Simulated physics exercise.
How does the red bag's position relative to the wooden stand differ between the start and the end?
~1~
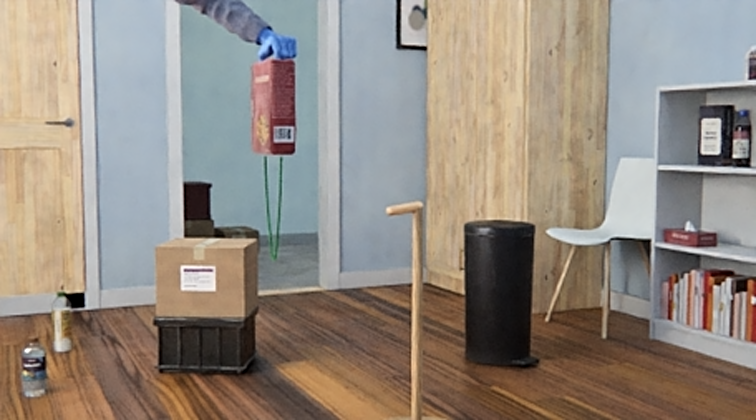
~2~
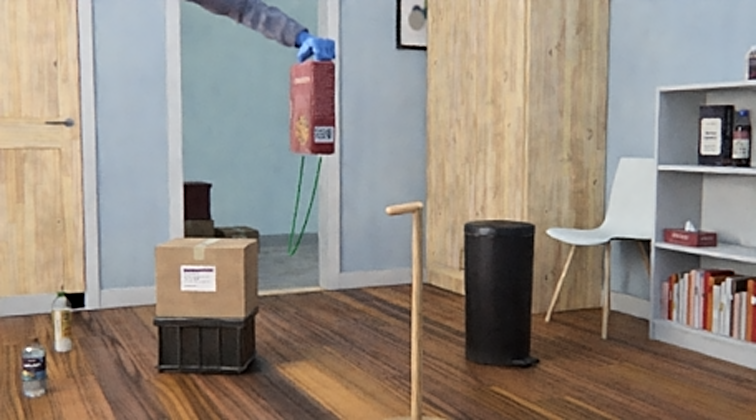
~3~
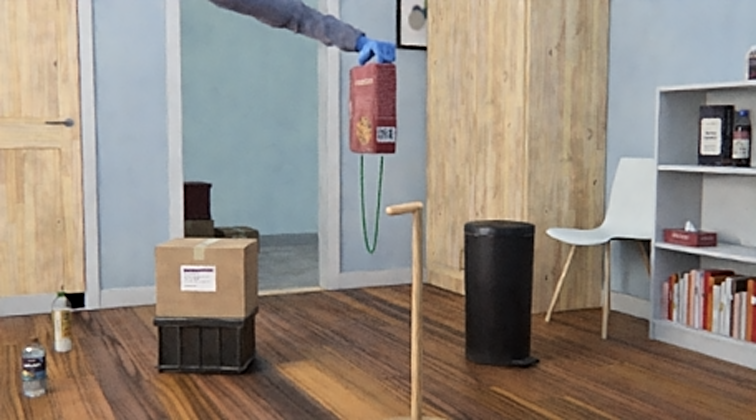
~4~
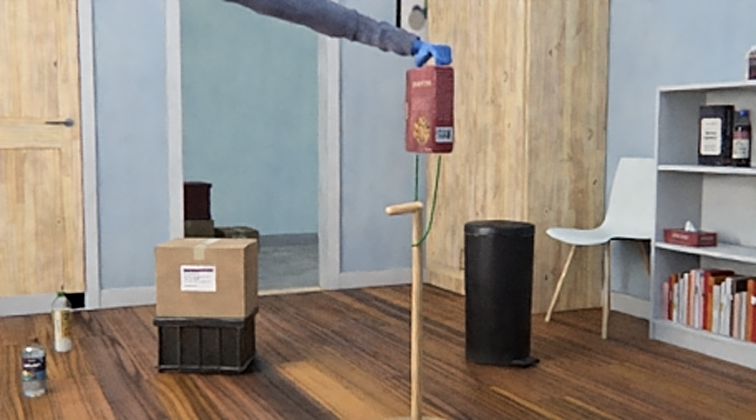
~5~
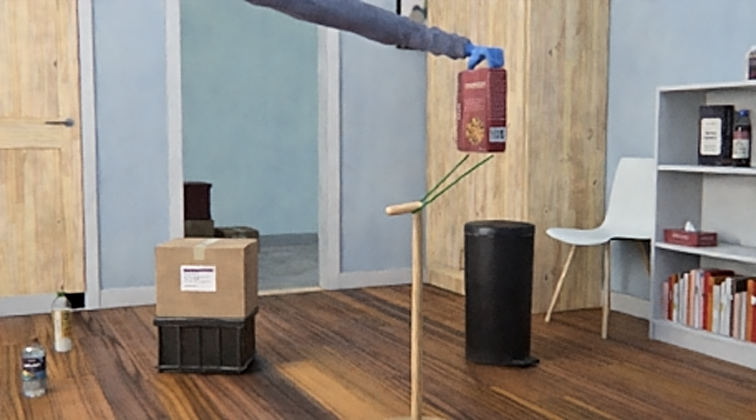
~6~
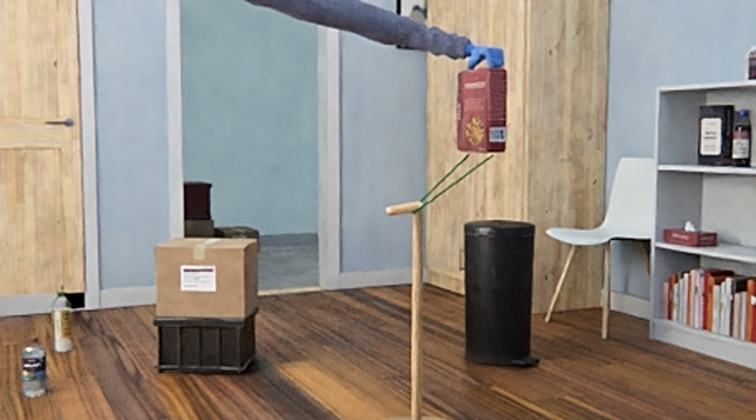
At the start the red bag is well to the left of the wooden stand, in front of the doorway. By the end it is held above and to the right of the stand's top.
At the start, a blue-gloved hand holds a red bag upright in front of the open doorway, with a thin green loop hanging beneath it. The arm carries the bag steadily to the right, towards a wooden stand with a short peg at its top. The bag nears the post and then passes over it, with the loop dangling around the top of the stand. As the bag moves on past the post, the loop catches on the peg and pulls into a tight slant. The hand stops there, still holding the snagged bag upright, while the stand stays in place.
